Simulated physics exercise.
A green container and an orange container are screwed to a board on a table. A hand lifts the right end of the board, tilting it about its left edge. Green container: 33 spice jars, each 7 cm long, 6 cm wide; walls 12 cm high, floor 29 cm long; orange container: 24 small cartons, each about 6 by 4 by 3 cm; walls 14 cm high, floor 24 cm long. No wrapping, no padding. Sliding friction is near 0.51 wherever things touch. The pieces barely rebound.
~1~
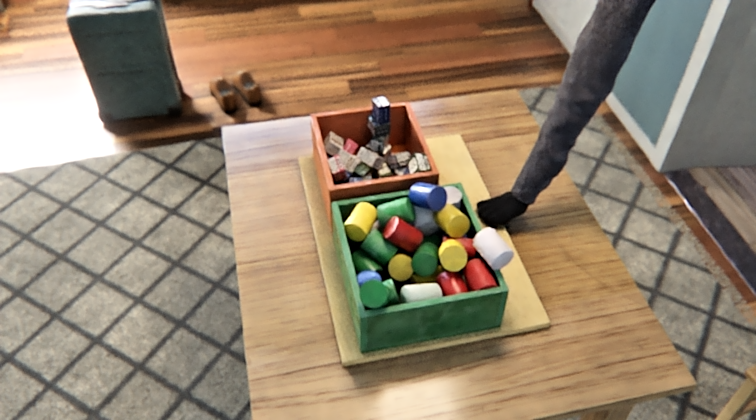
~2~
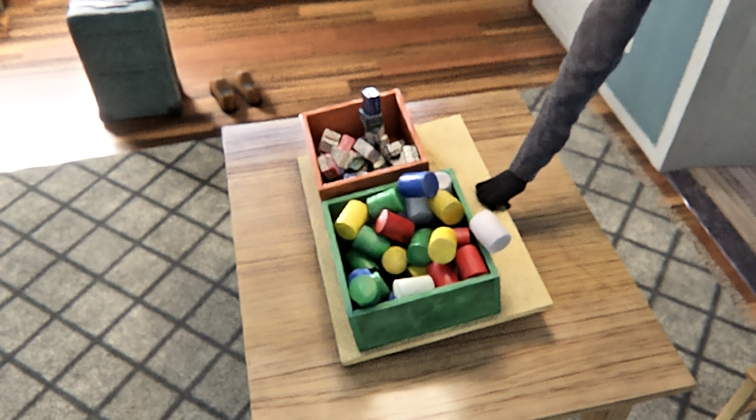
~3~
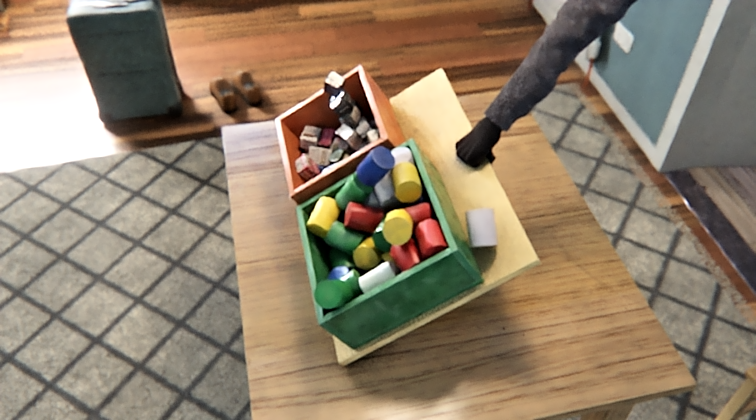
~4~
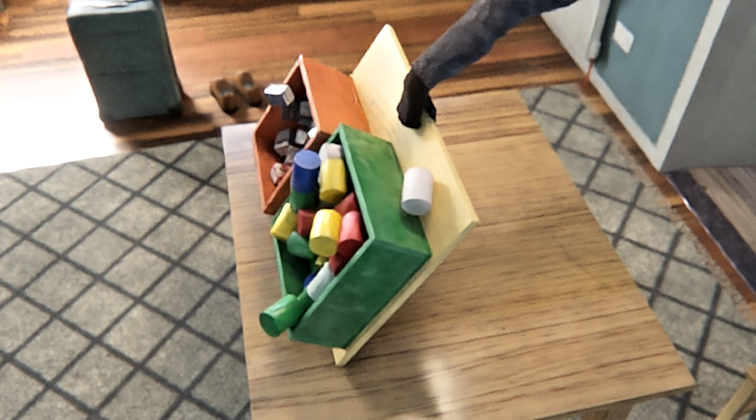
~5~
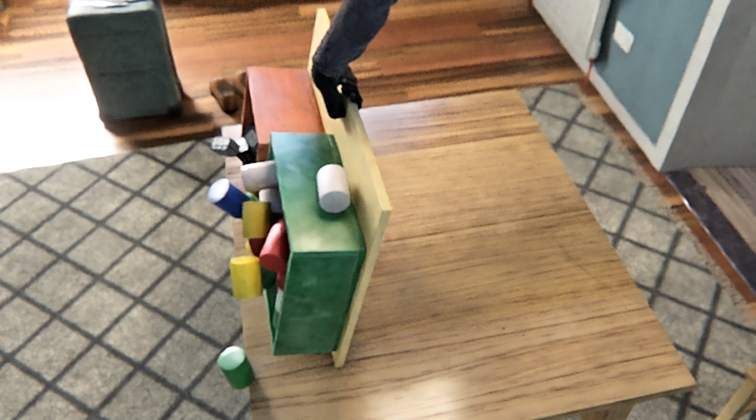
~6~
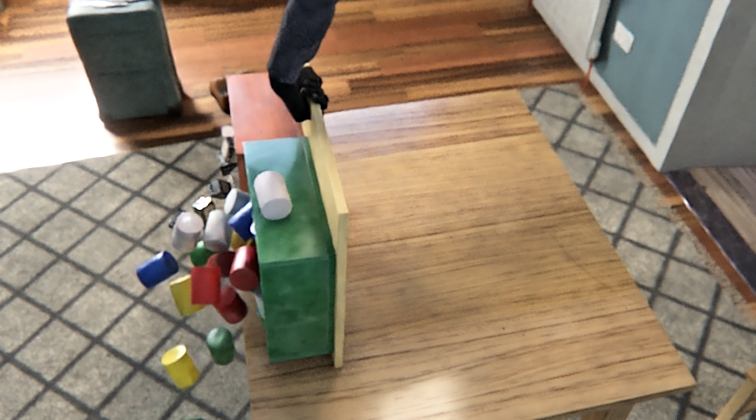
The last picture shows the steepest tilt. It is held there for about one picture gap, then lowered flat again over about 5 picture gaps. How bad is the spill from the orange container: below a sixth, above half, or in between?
Out of the orange container go a sixth to a half of the small cartons.
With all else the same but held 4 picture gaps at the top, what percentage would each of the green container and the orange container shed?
Then green container 80, orange container 40 per cent.
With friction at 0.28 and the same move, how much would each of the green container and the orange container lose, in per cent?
In that case green container 70, orange container 40 per cent.
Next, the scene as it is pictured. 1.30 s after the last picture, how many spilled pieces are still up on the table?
About 3.
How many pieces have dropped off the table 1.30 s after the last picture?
About 30.
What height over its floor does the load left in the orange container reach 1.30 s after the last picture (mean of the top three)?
Some 9 cm.
Then, 0.21 s after the last picture, tilt 79°; 22 of 33 out of the green container and 9 of 24 out of the orange container.
Then, 0.47 s after the last picture, tilt 29°; 24 of 33 out of the green container and 9 of 24 out of the orange container.
Then, 0.83 s after the last picture, tilt 0°; 25 of 33 out of the green container and 9 of 24 out of the orange container.
Outcome (1.30 s after the last picture), 25 of 33 out of the green container and 9 of 24 out of the orange container. Asked share, 9 of 24, 38 per cent.
